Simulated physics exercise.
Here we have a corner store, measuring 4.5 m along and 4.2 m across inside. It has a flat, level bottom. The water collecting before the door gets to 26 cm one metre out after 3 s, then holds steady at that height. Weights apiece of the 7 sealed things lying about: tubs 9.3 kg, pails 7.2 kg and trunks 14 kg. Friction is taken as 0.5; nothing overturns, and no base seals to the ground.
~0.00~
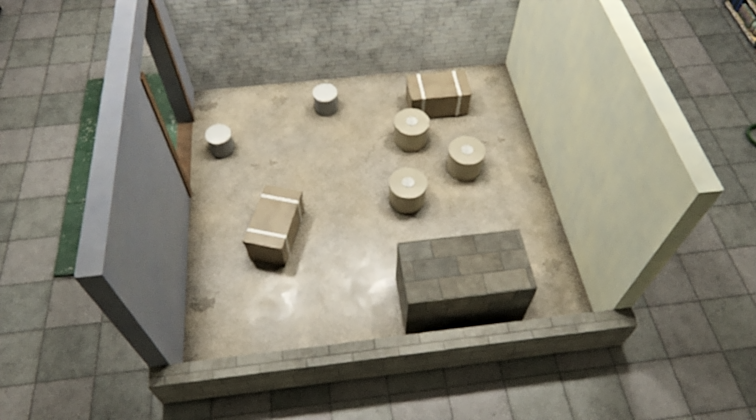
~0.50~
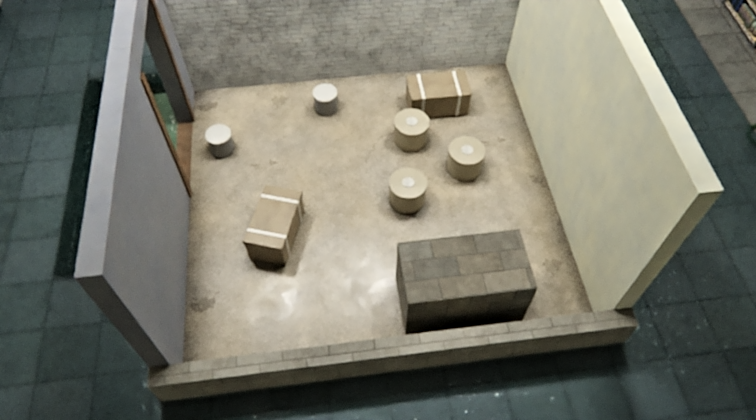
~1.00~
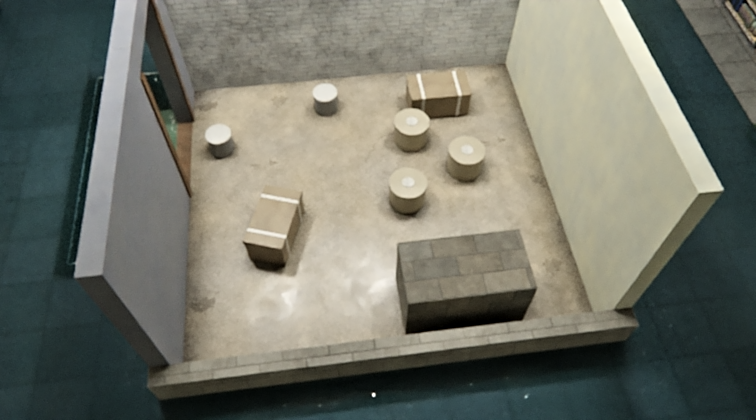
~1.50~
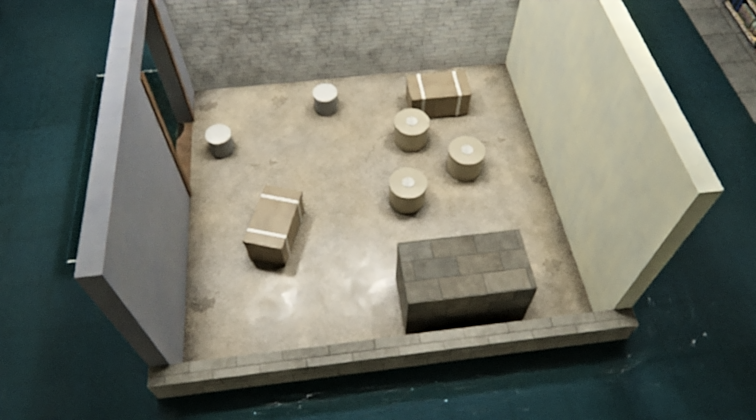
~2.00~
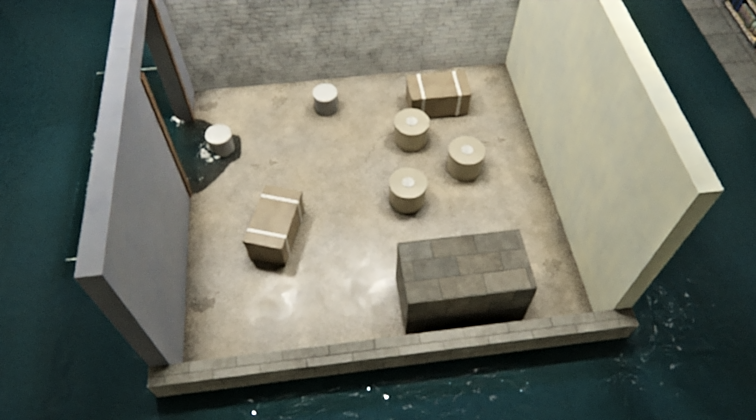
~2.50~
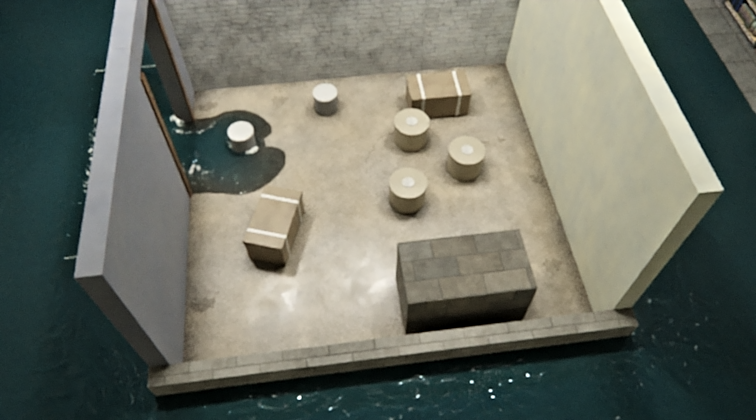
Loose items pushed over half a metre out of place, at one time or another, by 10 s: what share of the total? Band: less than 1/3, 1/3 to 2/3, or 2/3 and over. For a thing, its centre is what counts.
Band: 2/3 and over.
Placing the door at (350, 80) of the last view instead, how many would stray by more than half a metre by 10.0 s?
Result: 6.
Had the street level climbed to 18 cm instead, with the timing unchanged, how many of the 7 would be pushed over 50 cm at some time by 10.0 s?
Count: 4.
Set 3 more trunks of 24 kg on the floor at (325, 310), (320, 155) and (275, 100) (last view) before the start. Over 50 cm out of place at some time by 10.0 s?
Well, it goes below, above, above.
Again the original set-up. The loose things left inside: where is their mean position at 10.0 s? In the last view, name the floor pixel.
It sits at about (447, 219).
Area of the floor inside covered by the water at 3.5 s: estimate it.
Some 5.0 m2 of it.
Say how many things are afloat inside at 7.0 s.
I get 6.
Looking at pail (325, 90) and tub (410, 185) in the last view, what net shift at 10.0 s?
They sit 140 cm and 200 cm away, in the order given.
After 3.5 s 1 of 7 are over 50 cm from their spots; 0 afloat.
After 4.5 s 2 of 7 are over 50 cm from their spots; 0 afloat.
After 7.0 s 7 of 7 are over 50 cm from their spots; 6 afloat.
After 10.0 s 7 of 7 are over 50 cm from their spots, and 7 have been at some point; 6 afloat.
